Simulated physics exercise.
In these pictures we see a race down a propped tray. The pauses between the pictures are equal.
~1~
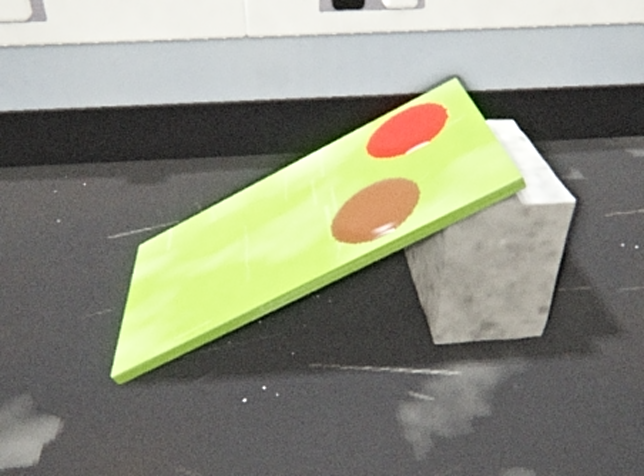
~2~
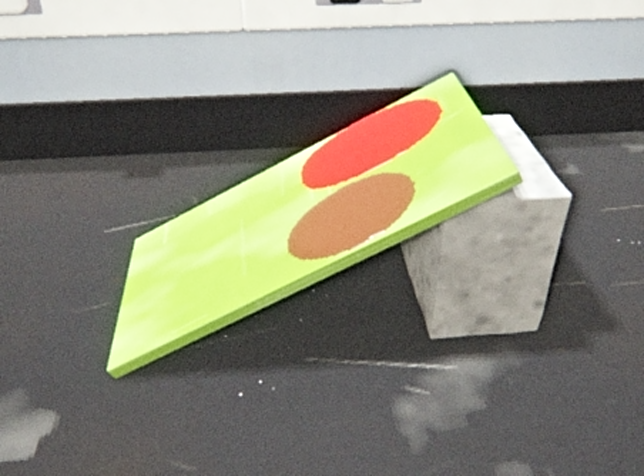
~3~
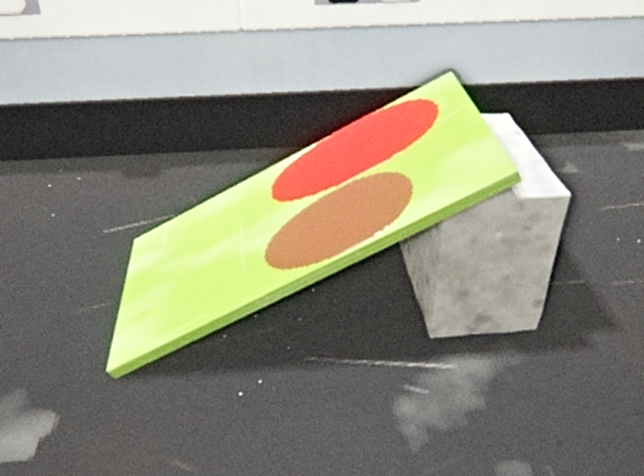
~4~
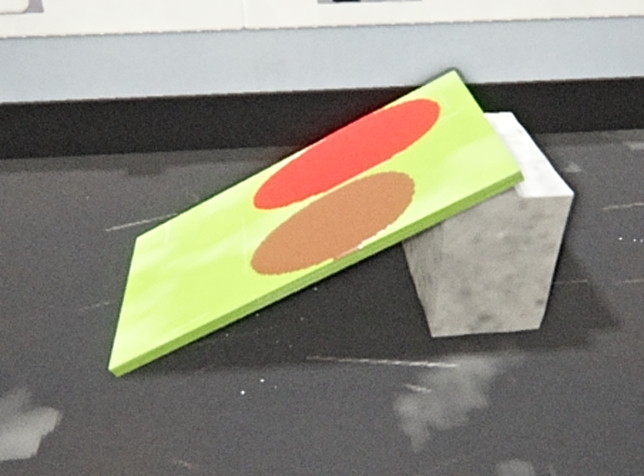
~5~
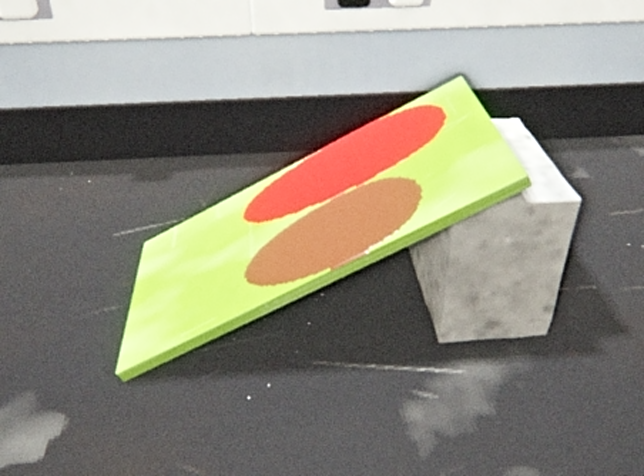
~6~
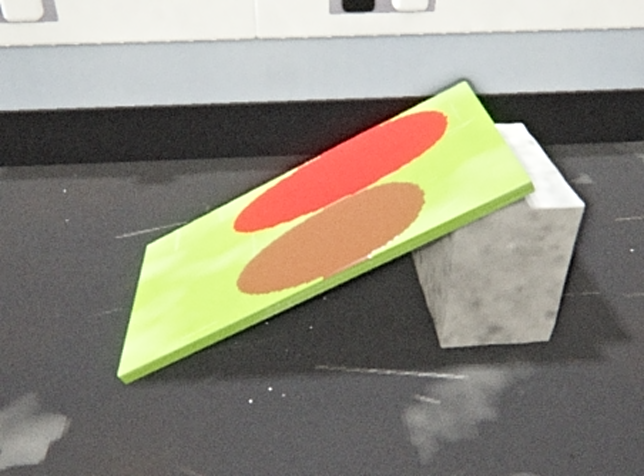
Red and brown glaze spread down a tilted green tray propped on a gray block, stretching from small ovals into long ones, quickly at first and then more slowly, with the red patch lying above the brown.
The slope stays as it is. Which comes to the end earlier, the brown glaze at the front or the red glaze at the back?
Watch the one behind the other - it will make it down first.
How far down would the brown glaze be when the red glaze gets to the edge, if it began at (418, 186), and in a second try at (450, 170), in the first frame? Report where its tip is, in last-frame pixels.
The first start puts it around (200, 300), while the second puts it around (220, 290).
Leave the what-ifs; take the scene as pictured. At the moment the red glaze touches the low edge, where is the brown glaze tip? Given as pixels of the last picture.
My best guess for the front is close to (167, 316).
Shortly, the brown glaze is three quarters of the way down; the red glaze is three quarters of the way down.
Then, the brown glaze is three quarters of the way down; the red glaze is close to the edge.
At the finish, the brown glaze is close to the edge; the red glaze is at the low edge.
